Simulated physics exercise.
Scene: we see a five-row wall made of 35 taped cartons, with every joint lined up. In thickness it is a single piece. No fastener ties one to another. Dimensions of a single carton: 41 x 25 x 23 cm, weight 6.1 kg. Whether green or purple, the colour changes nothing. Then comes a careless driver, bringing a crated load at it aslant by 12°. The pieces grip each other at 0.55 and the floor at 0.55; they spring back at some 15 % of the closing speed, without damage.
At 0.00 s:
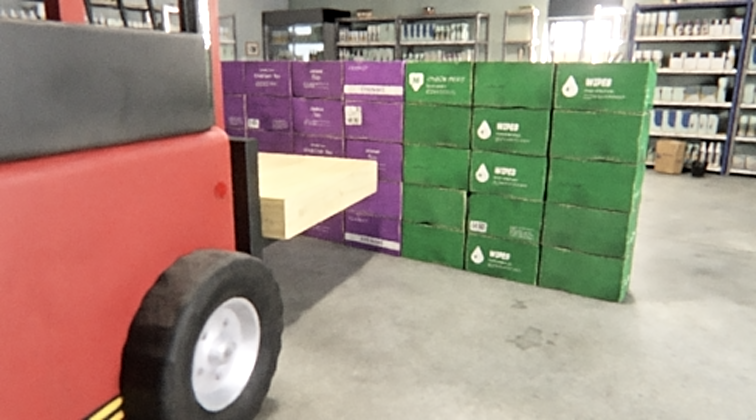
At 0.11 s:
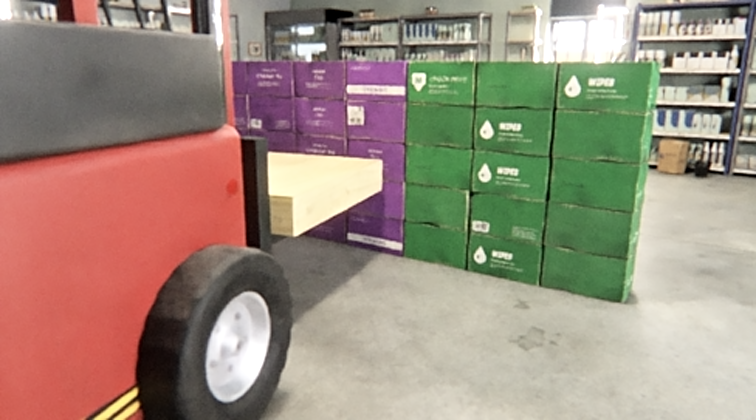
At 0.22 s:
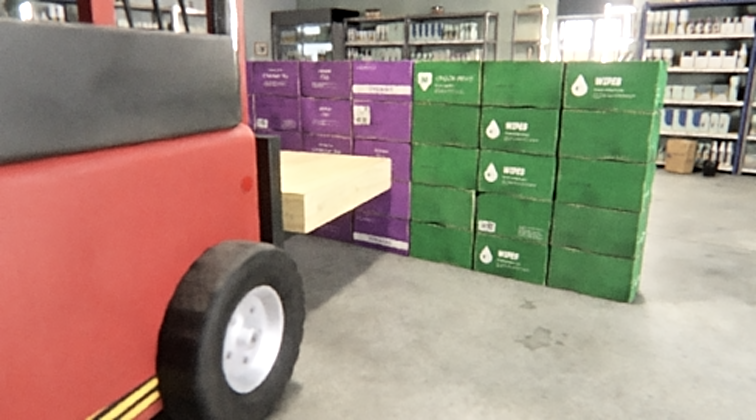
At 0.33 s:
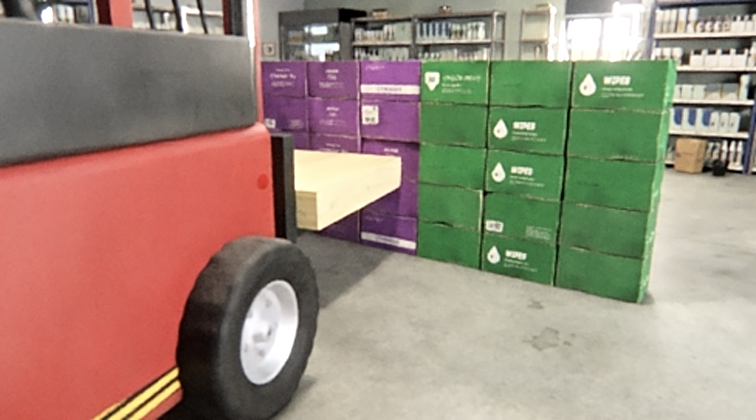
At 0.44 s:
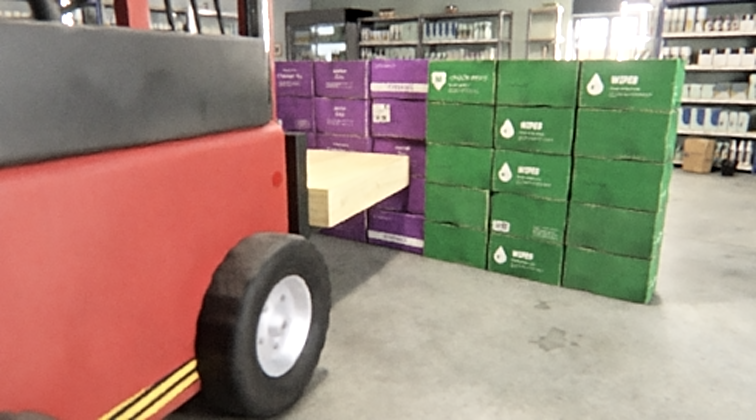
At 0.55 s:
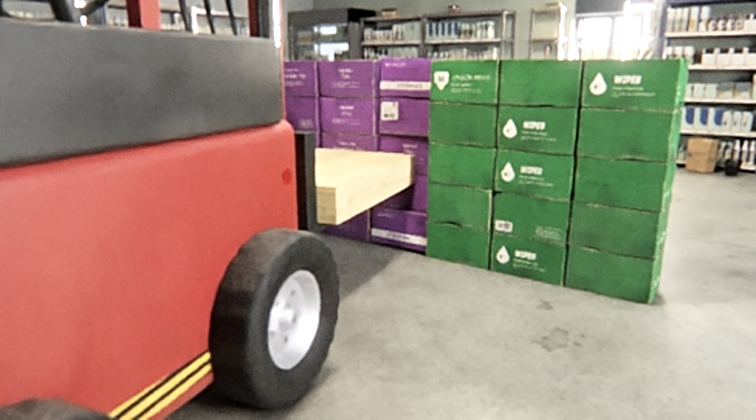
In a storage room with stocked shelves, a red forklift carrying a pale wooden load moves rightward toward a wall of stacked purple and green cartons, then pushes into the purple section, shifting several cartons slightly.
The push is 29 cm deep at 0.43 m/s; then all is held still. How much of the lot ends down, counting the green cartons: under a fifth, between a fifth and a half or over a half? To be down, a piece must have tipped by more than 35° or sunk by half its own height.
I'd say not even a fifth of the lot finishes down.
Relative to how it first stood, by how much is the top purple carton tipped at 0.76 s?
About 15 degrees.
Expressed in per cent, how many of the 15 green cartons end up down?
Roughly 0 per cent.
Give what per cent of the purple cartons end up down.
Of the purple ones, 70 in a hundred finish down.
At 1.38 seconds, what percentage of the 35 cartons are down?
30 per cent at that moment.
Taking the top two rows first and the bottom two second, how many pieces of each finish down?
6, then 5.
Around 0.76 s, none of the 15 green cartons down (0 of 35 in all colours); top green carton unmoved; top purple carton tipped 17°.
Around 1.06 s, none of the 15 green cartons down (5 of 35 in all colours); top green carton unmoved; top purple carton tipped 49°, 29 cm lower.
Around 1.38 s, none of the 15 green cartons down (10 of 35 in all colours); top green carton unmoved; top purple carton on its side.
Around 1.98 s, none of the 15 green cartons down (14 of 35 in all colours); top green carton unmoved; top purple carton on its side.
Finally (3.2 s), none of the 15 green cartons down (14 of 35 in all colours); top green carton unmoved; top purple carton on its side. That is 0 per cent. Seen by the last camera, middles, top green carton near (547, 82), top purple carton near (496, 186).
